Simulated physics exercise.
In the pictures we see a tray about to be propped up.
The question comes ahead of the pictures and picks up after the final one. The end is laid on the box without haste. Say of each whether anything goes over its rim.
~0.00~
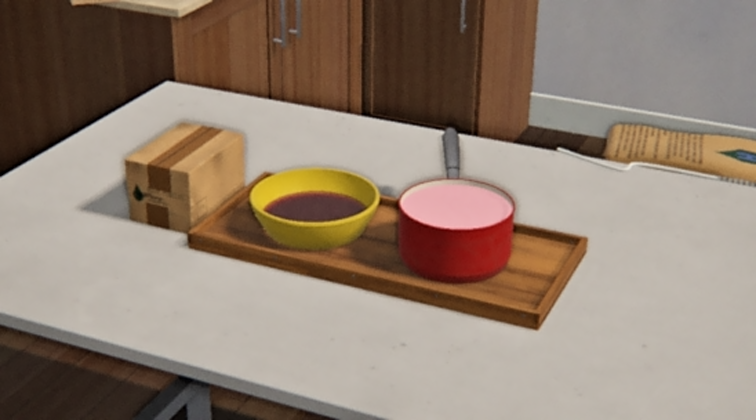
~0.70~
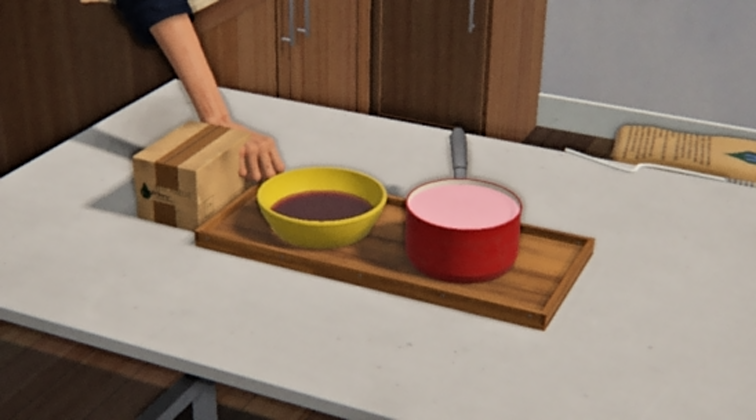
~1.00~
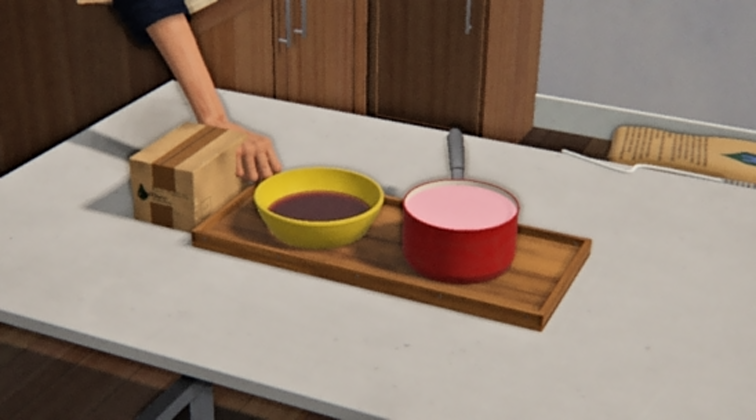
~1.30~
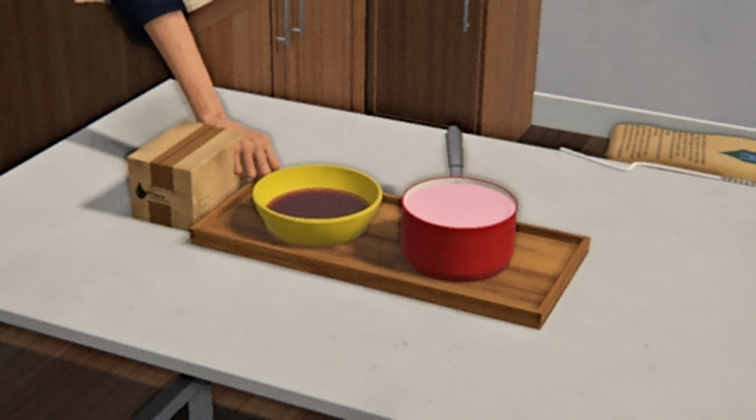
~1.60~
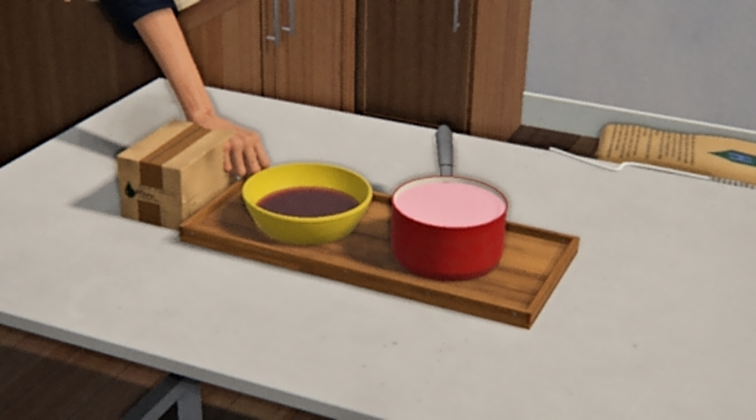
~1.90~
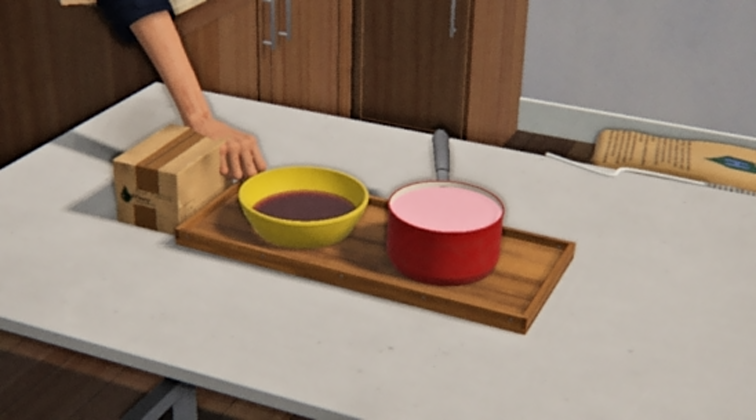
On the left the dish holds, on the right the saucepan loses some.
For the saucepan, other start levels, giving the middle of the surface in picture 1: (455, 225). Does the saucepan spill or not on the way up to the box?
I'd bet it comes through fine.
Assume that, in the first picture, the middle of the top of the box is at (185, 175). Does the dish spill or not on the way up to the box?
It survives.
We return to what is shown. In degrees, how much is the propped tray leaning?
Roughly 12 degrees.
After 2.6 s, the tray slopes by about 7°; dish, all is still inside; saucepan, all is still inside.
After 3.4 s, the tray slopes by about 14°; dish, all is still inside; saucepan, a puddle lies under it.
After 4.6 s, the tray slopes by about 12°, resting on the box; dish, all is still inside; saucepan, a puddle lies under it.
